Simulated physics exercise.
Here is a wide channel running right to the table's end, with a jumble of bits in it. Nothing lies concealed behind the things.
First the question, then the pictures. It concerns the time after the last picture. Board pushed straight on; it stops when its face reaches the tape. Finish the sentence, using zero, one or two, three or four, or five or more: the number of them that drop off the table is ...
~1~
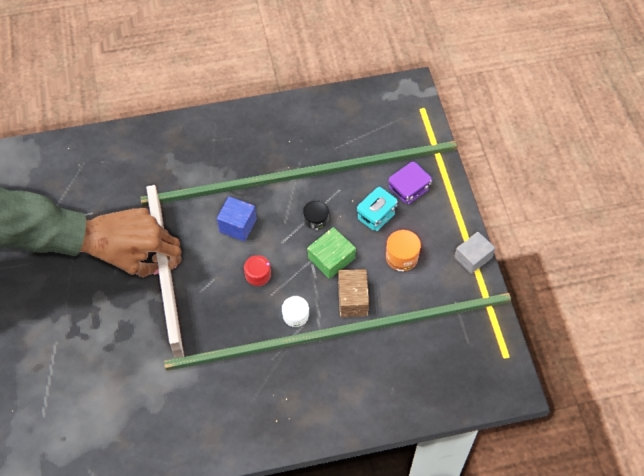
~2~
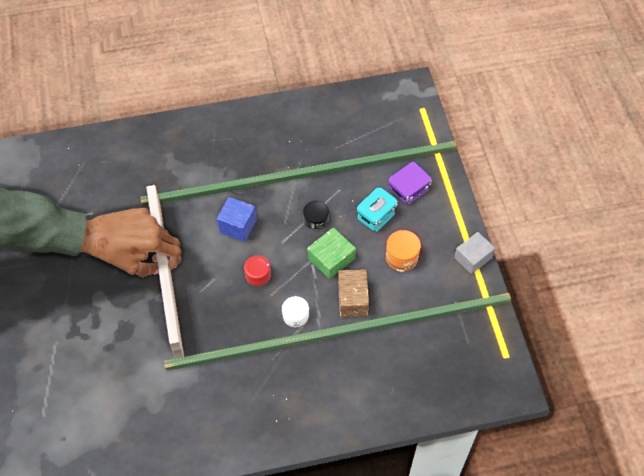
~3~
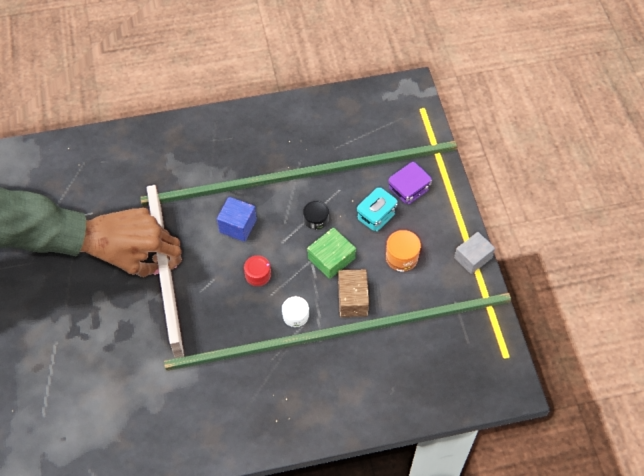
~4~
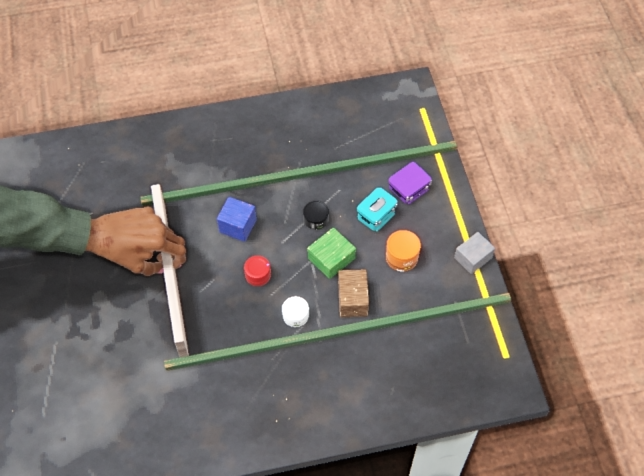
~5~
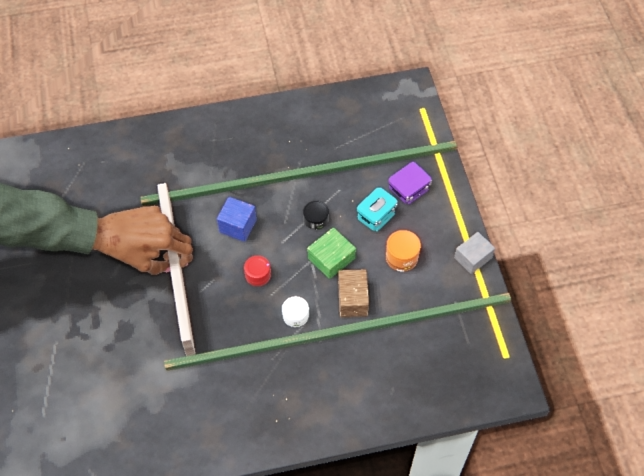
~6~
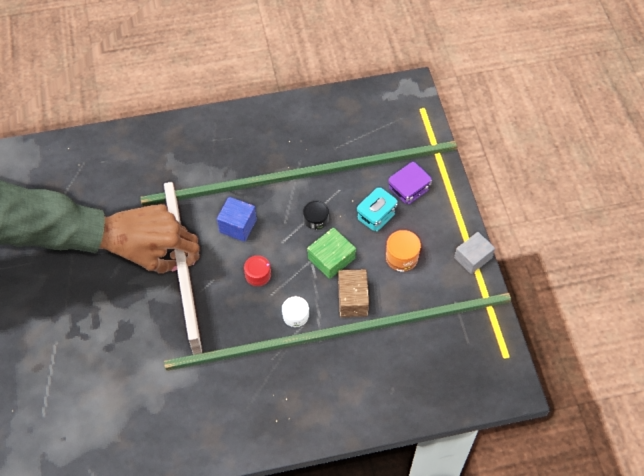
The number that drop off the table is five or more.
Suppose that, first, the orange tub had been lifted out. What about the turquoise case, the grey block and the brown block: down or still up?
In that case the turquoise case goes off the edge, the grey block goes off the edge, the brown block goes off the edge.
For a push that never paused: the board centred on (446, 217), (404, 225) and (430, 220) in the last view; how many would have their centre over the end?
4; 0; 2.
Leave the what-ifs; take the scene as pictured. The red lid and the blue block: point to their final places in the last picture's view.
In the last picture, roughly (480, 235) and (461, 168).
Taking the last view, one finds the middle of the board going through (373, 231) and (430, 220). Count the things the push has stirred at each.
That gives 9 for the first and 10 for the second.
Soon after, none off yet; grey block at rest near (475, 253); purple case at rest near (409, 184); orange tub at rest near (403, 251).
In the end, the number that fall off is five or more; gone, green block, brown block, turquoise case, orange tub, purple case and grey block.
